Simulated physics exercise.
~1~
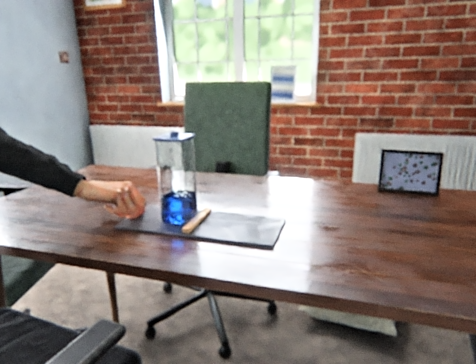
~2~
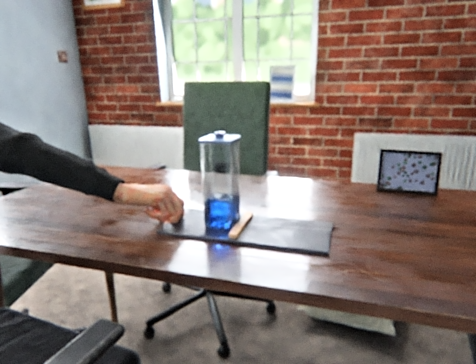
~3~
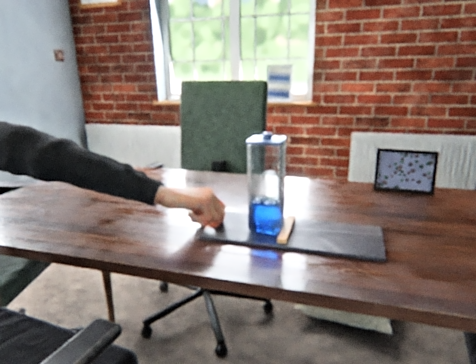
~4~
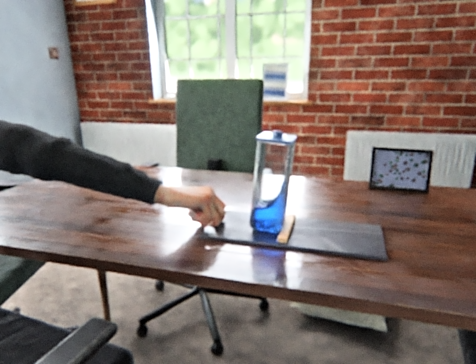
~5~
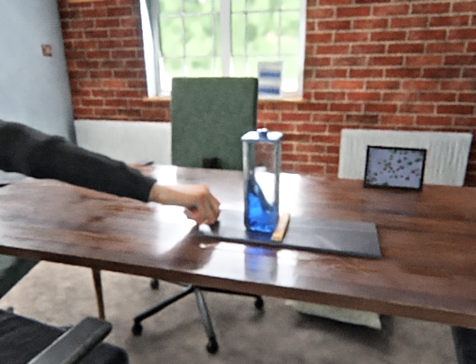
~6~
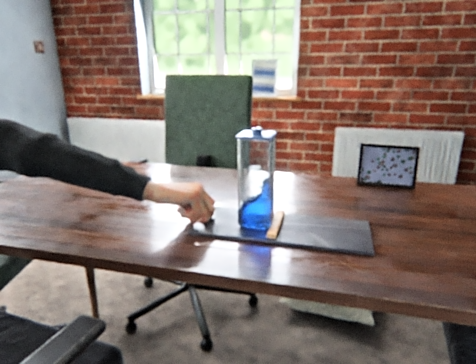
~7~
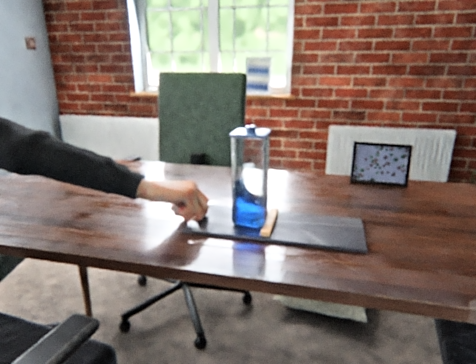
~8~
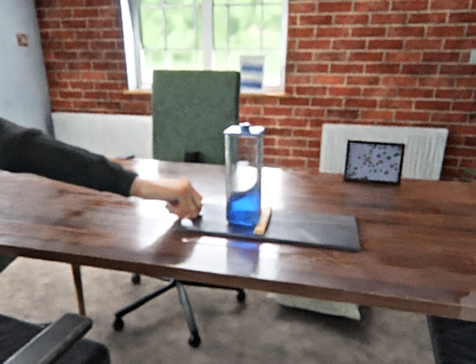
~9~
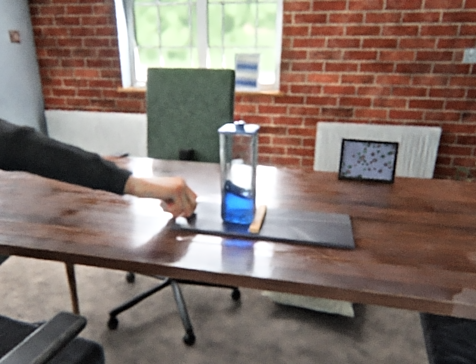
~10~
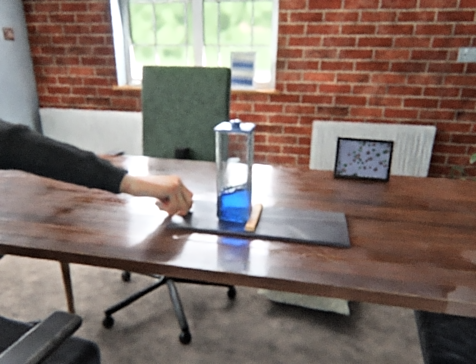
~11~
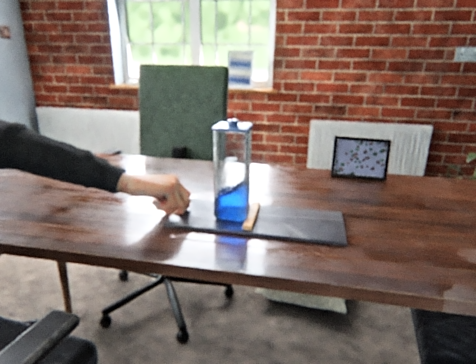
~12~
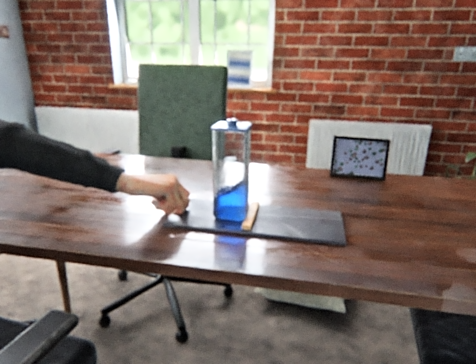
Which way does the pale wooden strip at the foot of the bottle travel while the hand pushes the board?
It travels to the right, carried along with the board and the bottle until the hand stops the board.
